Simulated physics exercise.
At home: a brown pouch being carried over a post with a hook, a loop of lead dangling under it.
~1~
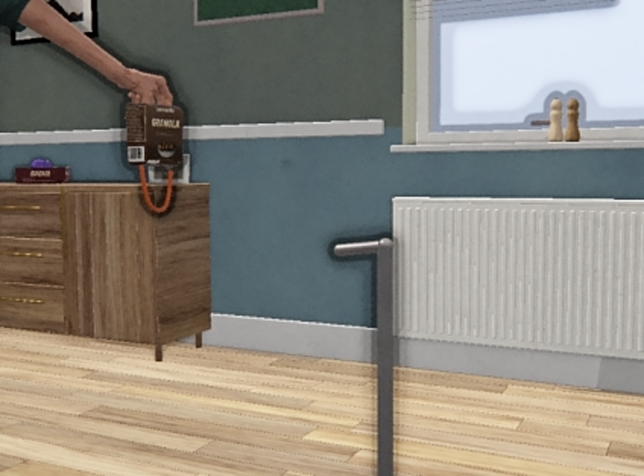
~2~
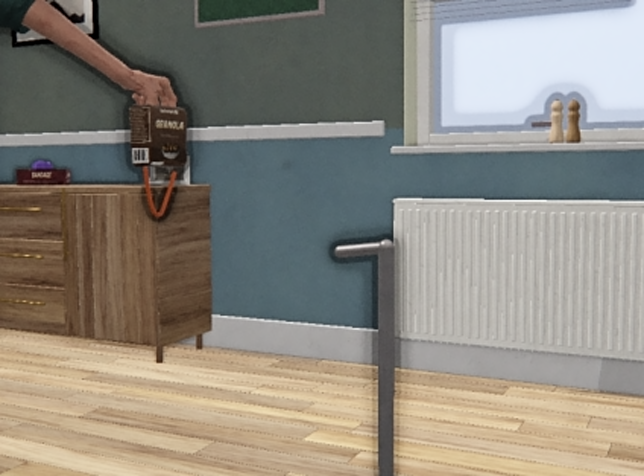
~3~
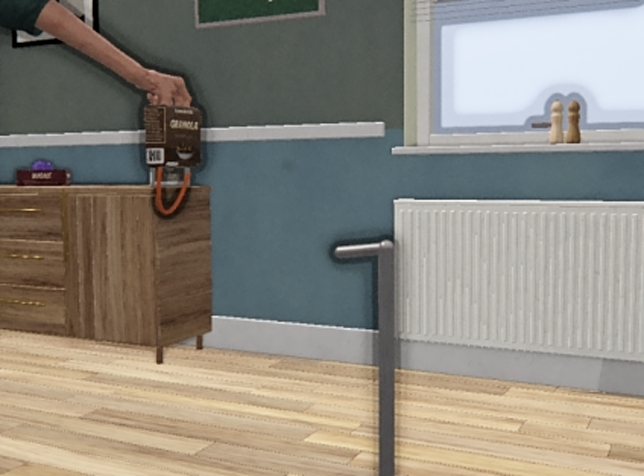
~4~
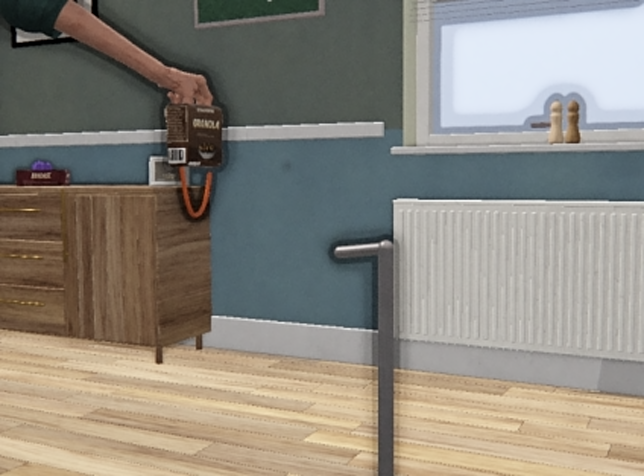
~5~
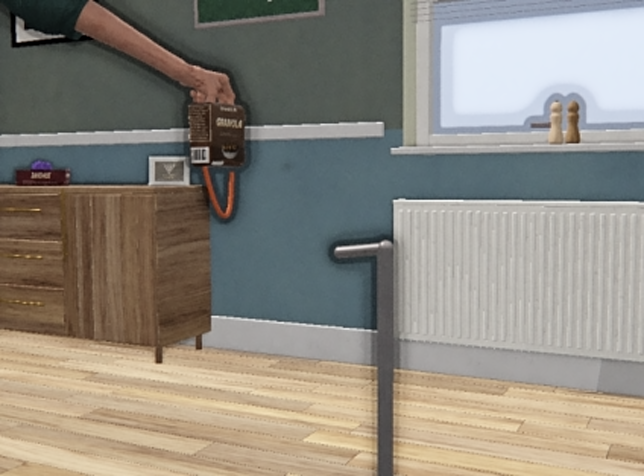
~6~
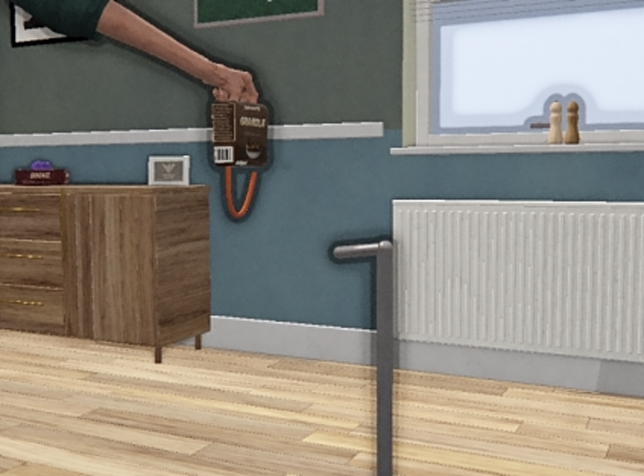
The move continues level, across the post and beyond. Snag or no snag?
The brown pouch comes away clean.
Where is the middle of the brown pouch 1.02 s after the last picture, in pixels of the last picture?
At about (411, 130).
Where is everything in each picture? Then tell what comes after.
The first frame shows brown pouch (155, 135); hook tip (340, 250).
The second frame shows brown pouch (160, 137); bottom of the loop (158, 215).
The third frame shows brown pouch (174, 137).
The fourth frame shows brown pouch (196, 136); bottom of the loop (195, 216).
The fifth frame shows brown pouch (218, 135).
The sixth frame shows brown pouch (241, 135); bottom of the loop (238, 215); hook tip (340, 253); hook points towards it, loop hangs above the hook.
Then, 0.38 s on from there, pouch nearing the post near (300, 133).
Then, 1.02 s on from there, pouch over the post near (411, 130).
Then, 1.70 s on from there, pouch past the post near (547, 126).
In the end, pouch past the post near (569, 125). The brown pouch passes clear.
